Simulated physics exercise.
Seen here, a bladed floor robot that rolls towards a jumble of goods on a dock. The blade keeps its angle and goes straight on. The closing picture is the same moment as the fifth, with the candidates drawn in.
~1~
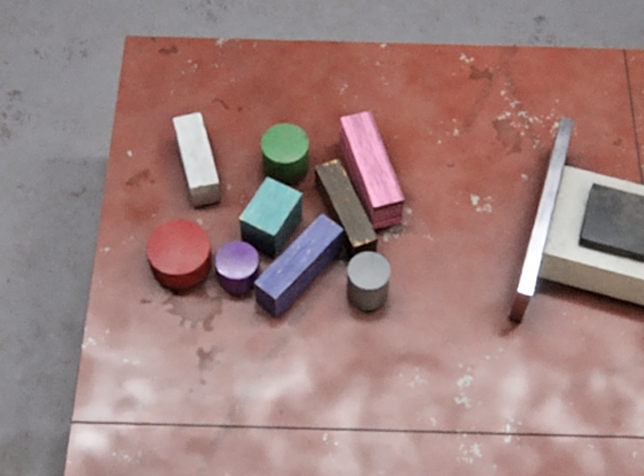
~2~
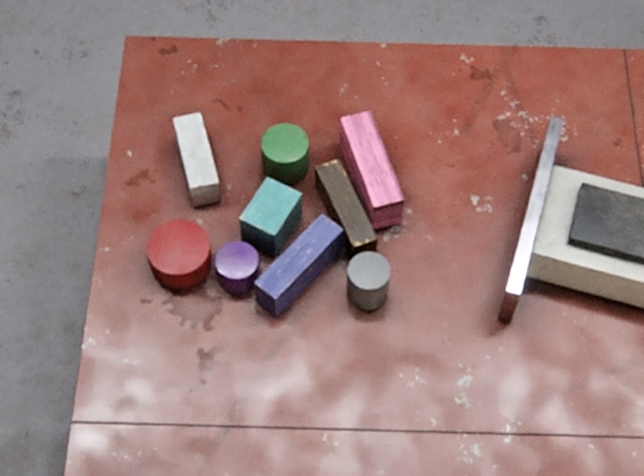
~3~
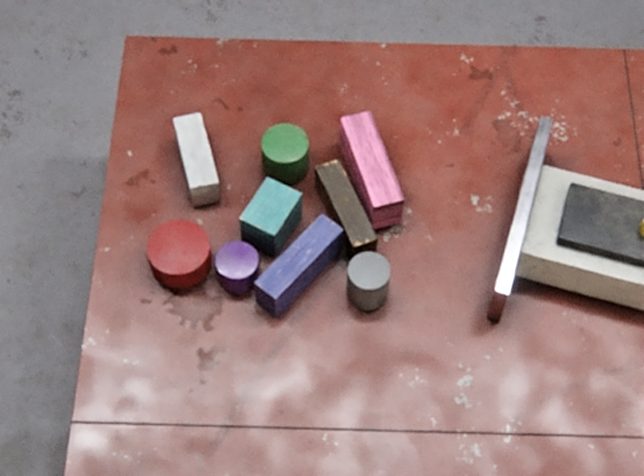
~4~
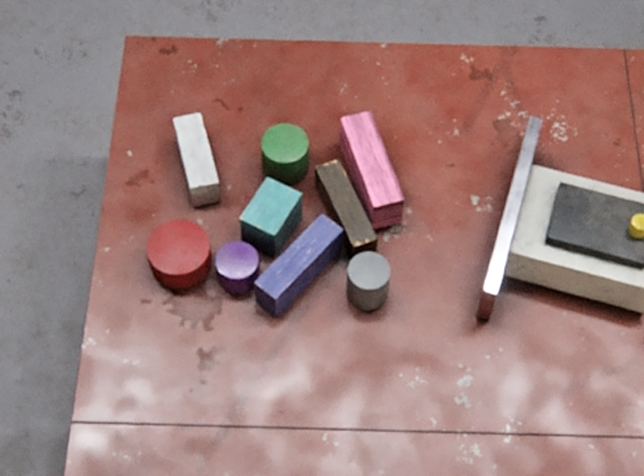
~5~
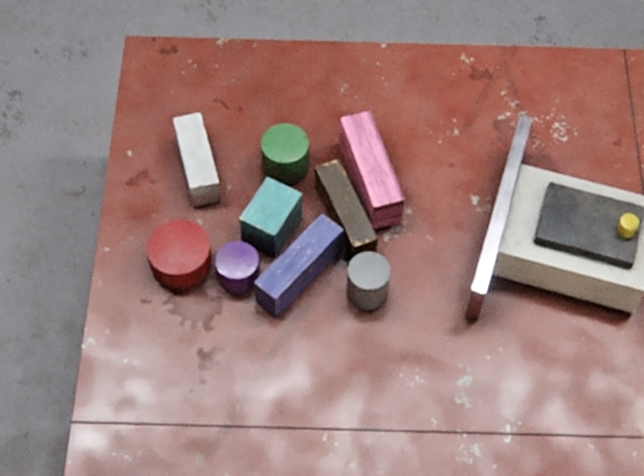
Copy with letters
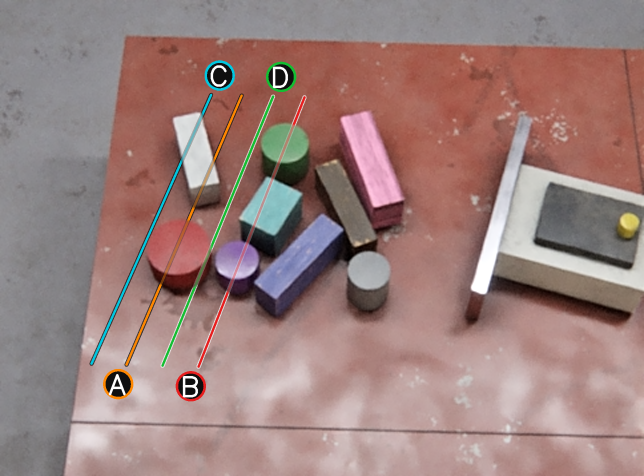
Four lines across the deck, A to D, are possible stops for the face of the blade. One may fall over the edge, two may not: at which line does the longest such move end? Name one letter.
No second one falls up to D.
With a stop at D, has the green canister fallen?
No.
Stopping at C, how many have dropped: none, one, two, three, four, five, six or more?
By then, five.
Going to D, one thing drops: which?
The red canister goes over.
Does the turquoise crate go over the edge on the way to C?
By then, yes.
On the marked copy, A at (188, 221); B at (255, 223); C at (155, 220); D at (221, 222).
Following D. Soon after the start, robot (480, 218); grey canister (350, 278); red canister (180, 255).
Later, robot (376, 216); red canister (135, 244); white bar (183, 156).
In the end, robot (300, 214); red canister over the edge; purple canister (110, 251); one fallen.
As for the rest, A drops two; B is within the limit but short; C drops five.
